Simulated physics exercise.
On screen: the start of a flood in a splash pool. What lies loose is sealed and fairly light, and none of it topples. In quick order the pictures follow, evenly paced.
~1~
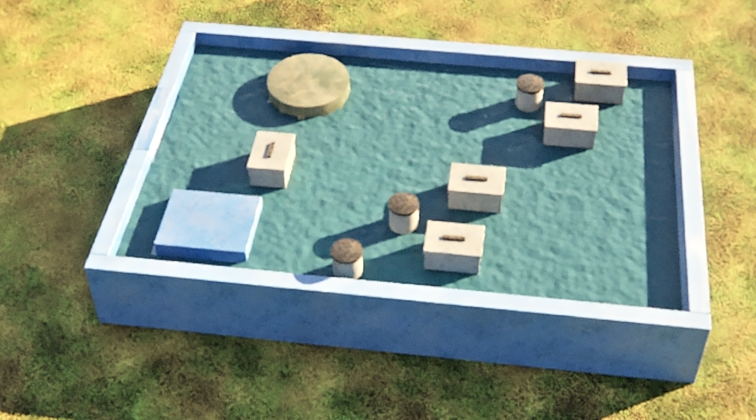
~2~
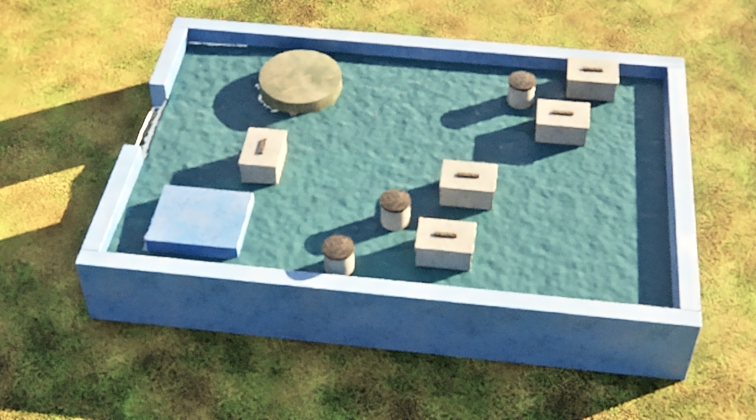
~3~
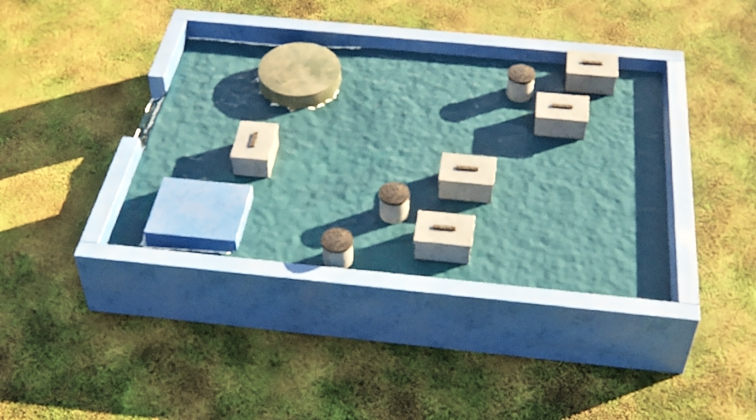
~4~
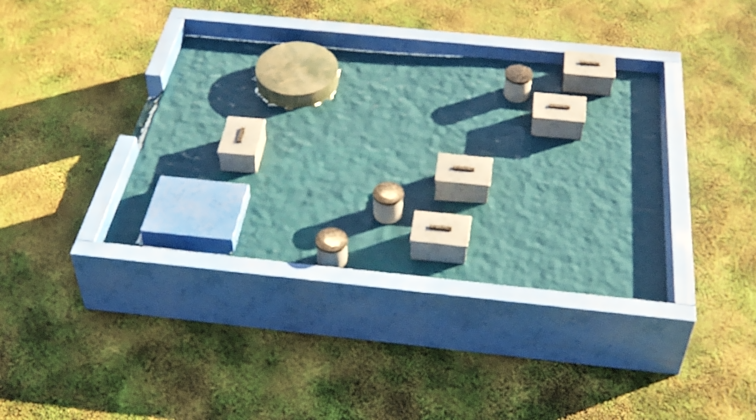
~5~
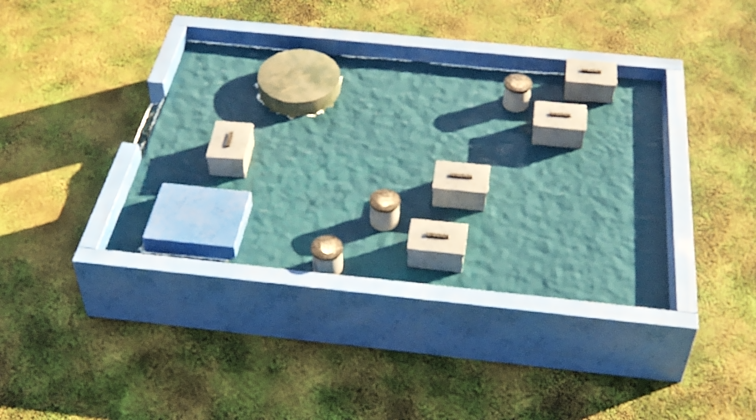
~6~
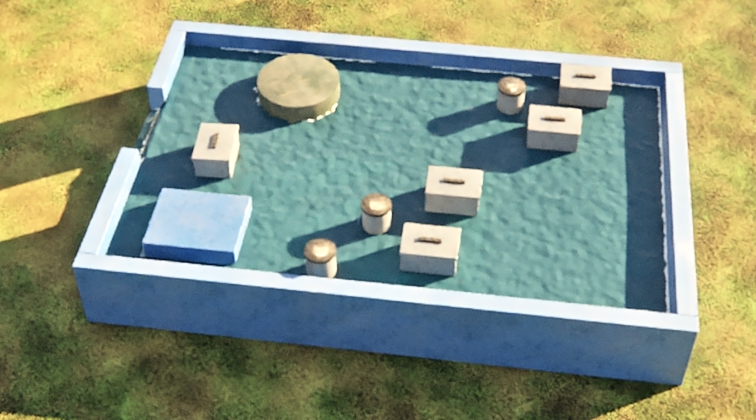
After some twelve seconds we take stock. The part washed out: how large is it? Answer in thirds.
Under a third.
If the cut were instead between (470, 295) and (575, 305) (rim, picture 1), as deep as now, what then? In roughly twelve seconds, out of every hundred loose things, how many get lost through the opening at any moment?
I reckon 40 percent.
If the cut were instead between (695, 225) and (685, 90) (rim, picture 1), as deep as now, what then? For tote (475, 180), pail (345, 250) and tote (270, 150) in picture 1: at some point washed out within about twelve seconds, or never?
Per item as listed - swept away, not lost, not lost.
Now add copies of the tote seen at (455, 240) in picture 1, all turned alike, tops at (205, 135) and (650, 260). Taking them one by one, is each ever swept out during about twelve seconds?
One after the other: Escapes, never escapes.
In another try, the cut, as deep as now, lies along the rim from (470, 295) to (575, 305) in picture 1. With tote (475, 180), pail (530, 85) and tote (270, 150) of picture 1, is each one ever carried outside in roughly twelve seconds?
First escapes, second never leaves, third never leaves.
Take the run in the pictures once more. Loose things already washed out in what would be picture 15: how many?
Total: 1.
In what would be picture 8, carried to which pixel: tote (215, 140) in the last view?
Look for it near pixel (188, 134).
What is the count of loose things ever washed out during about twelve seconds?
The count is 1.
A moment on, 0 of 8 are out; 8 afloat.
Next, 1 of 8 are out; 7 afloat.
Later, 1 of 8 are out; 7 afloat.
In the end, 1 of 8 are out; 7 afloat.
